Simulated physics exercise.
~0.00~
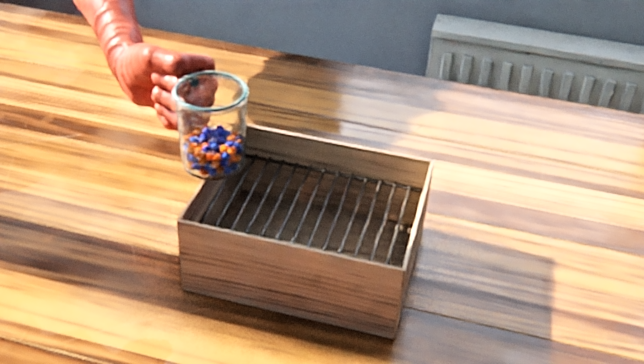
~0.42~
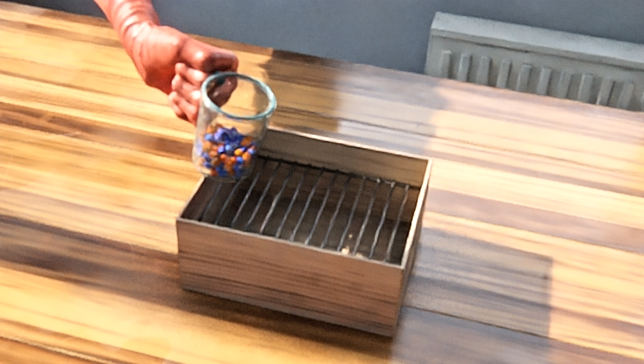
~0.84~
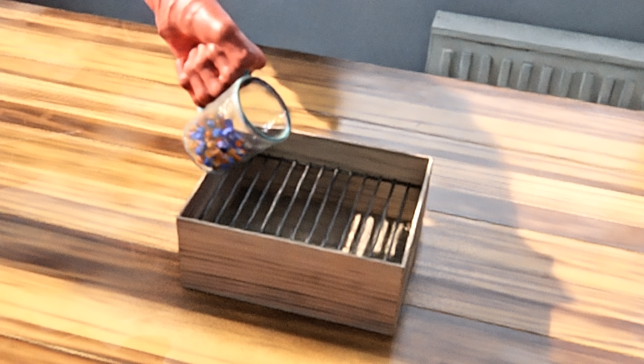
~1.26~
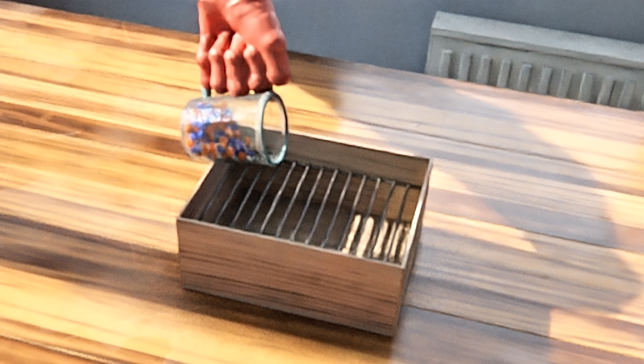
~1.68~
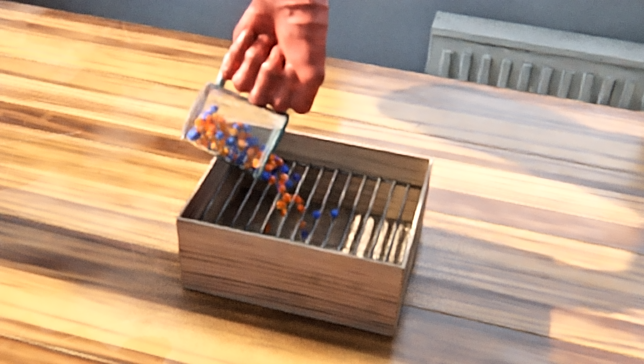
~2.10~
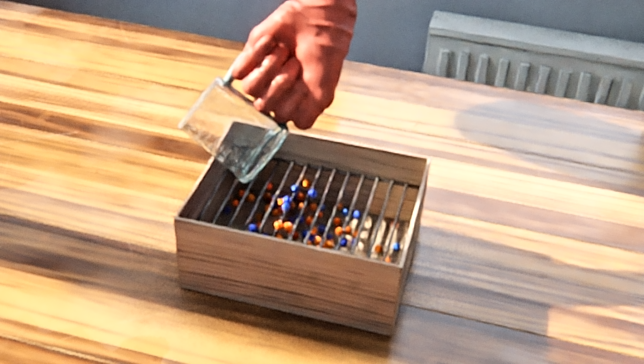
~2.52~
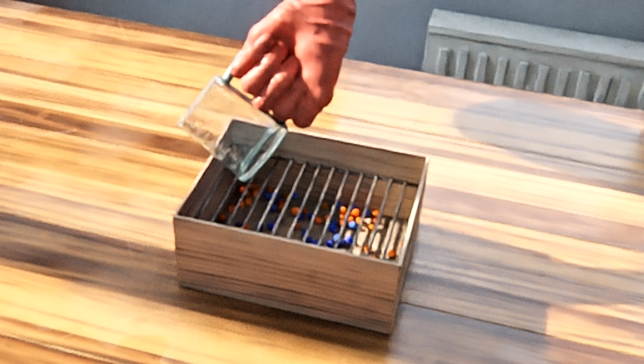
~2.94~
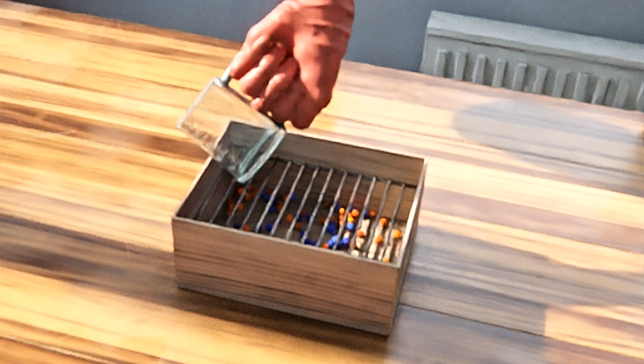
A hand tilted a clear glass cup of small blue and orange pieces over a wooden box with a wire rack across it, then tipped it further until they all poured out, and both colours dropped through the wires and settled underneath.
